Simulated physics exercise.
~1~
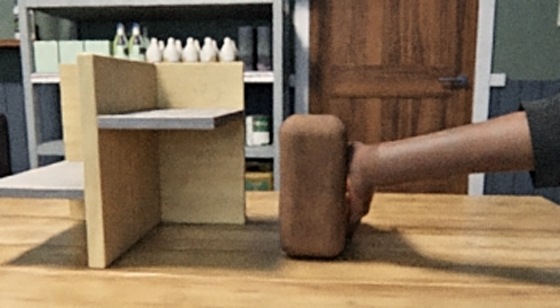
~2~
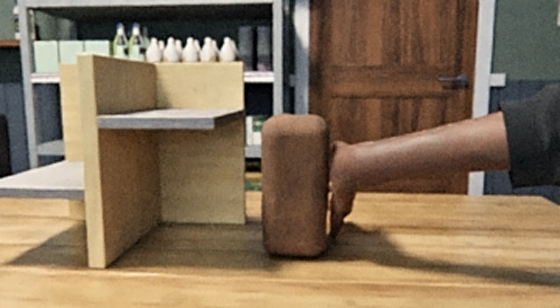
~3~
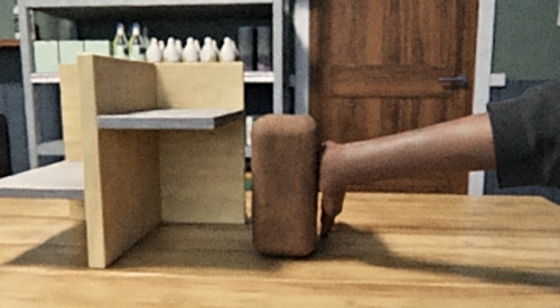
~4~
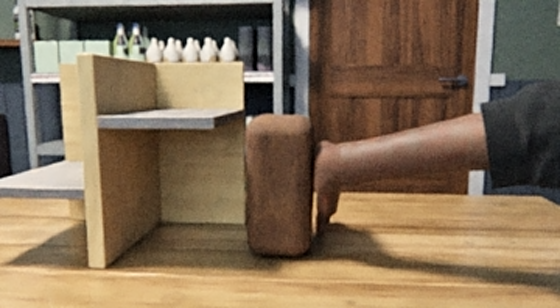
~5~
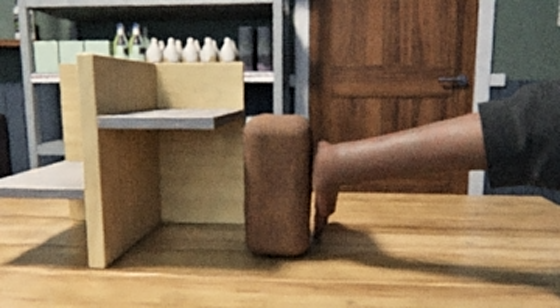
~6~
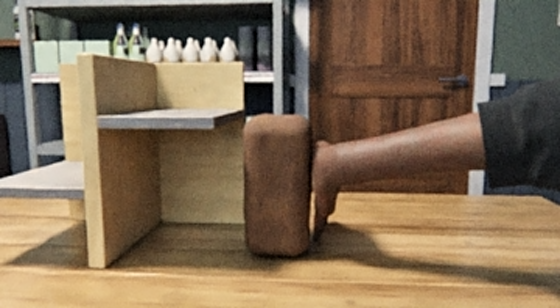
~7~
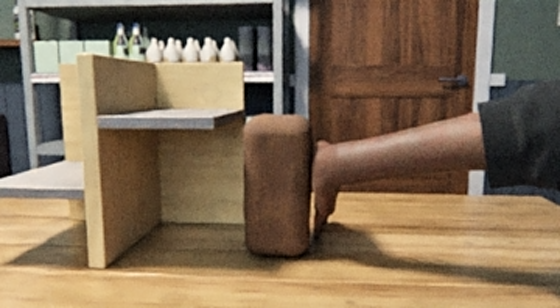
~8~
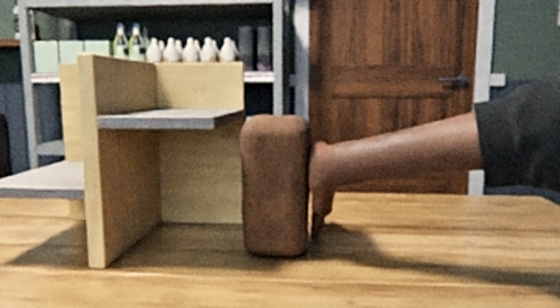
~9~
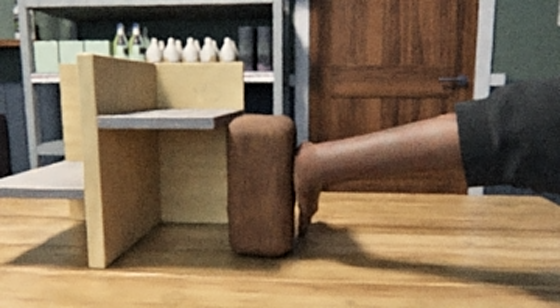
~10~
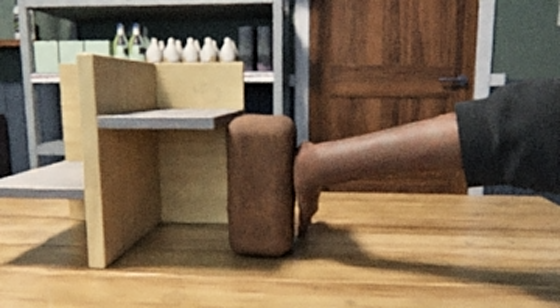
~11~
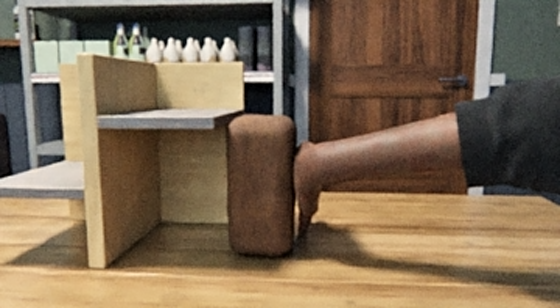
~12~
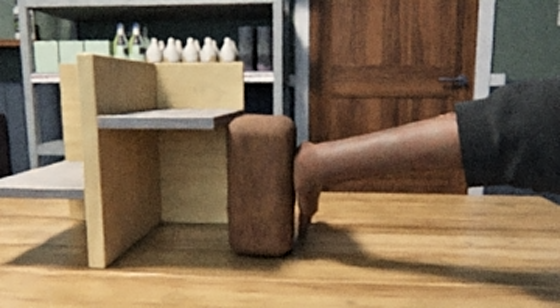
A hand pushing an upright brown loaf left across a wooden table, pausing, then nudging it against a small rack's shelf edge.
